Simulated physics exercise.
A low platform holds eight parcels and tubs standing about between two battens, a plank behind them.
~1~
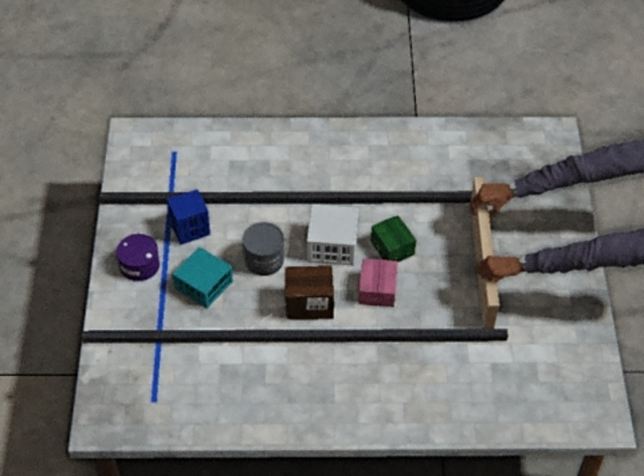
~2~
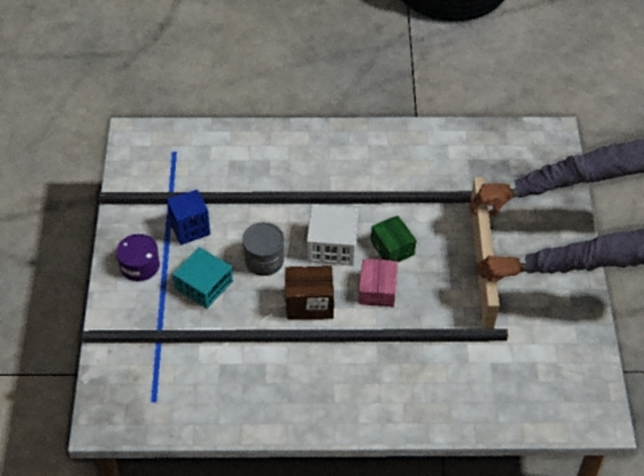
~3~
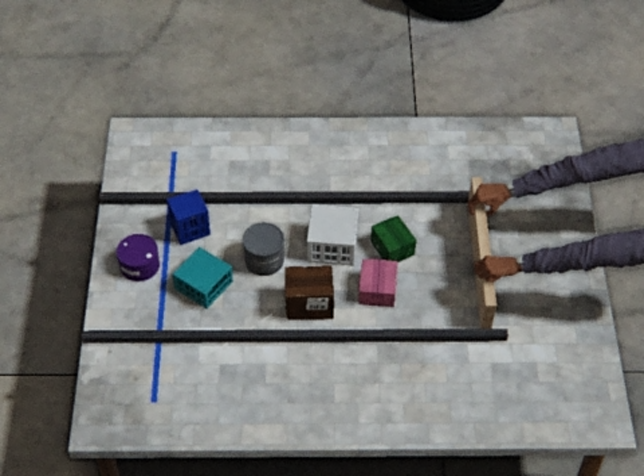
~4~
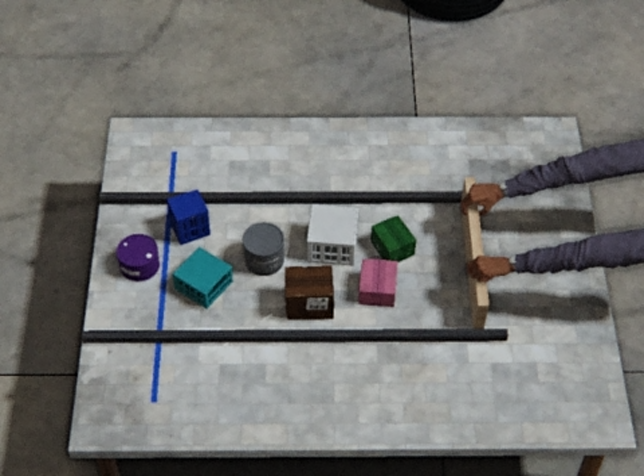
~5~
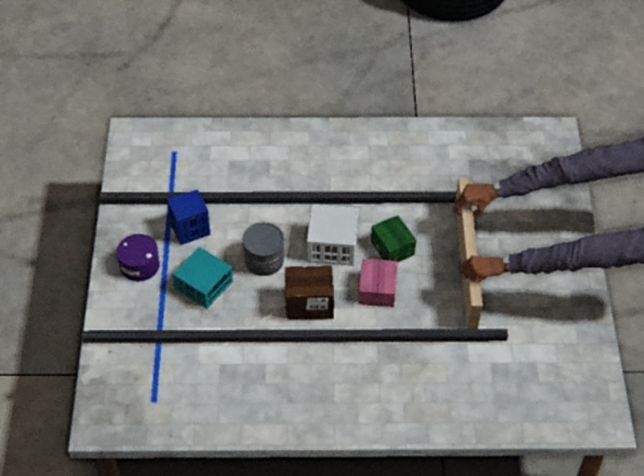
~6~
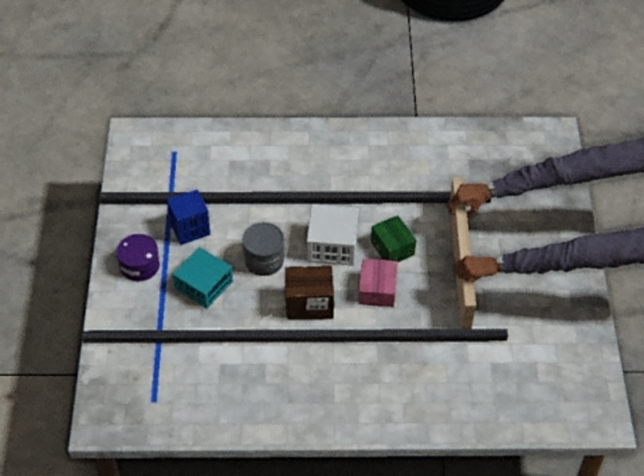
Two hands sliding a wooden plank slightly left between dark battens, while the colourful parcels and tubs ahead of it stay still.
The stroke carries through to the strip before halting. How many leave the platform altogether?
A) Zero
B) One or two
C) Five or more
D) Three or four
D.
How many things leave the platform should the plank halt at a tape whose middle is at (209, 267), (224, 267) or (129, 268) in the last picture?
Counts per try, in order: 1 / 1 / 6.
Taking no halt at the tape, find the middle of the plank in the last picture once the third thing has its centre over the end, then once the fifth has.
The middle is near (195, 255) first and near (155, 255) after.
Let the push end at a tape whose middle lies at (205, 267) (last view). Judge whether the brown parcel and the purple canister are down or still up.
Outcome - brown parcel: It keeps its spot; purple canister: It leaves the top.
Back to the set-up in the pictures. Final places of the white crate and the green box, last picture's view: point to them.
The white crate settles near (110, 237); as for the green box, near (151, 237).
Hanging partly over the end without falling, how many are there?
2 overhanging.
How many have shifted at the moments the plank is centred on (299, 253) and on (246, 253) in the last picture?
6 by the first point, 8 by the second.
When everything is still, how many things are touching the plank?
It adds up to 2.
Soon after, none off yet; purple canister at rest near (139, 258); blue crate at rest near (189, 217); turquoise crate at rest near (203, 278).
In the end, the number that fall off is three or four; gone, grey pail, turquoise crate, blue crate and purple canister.
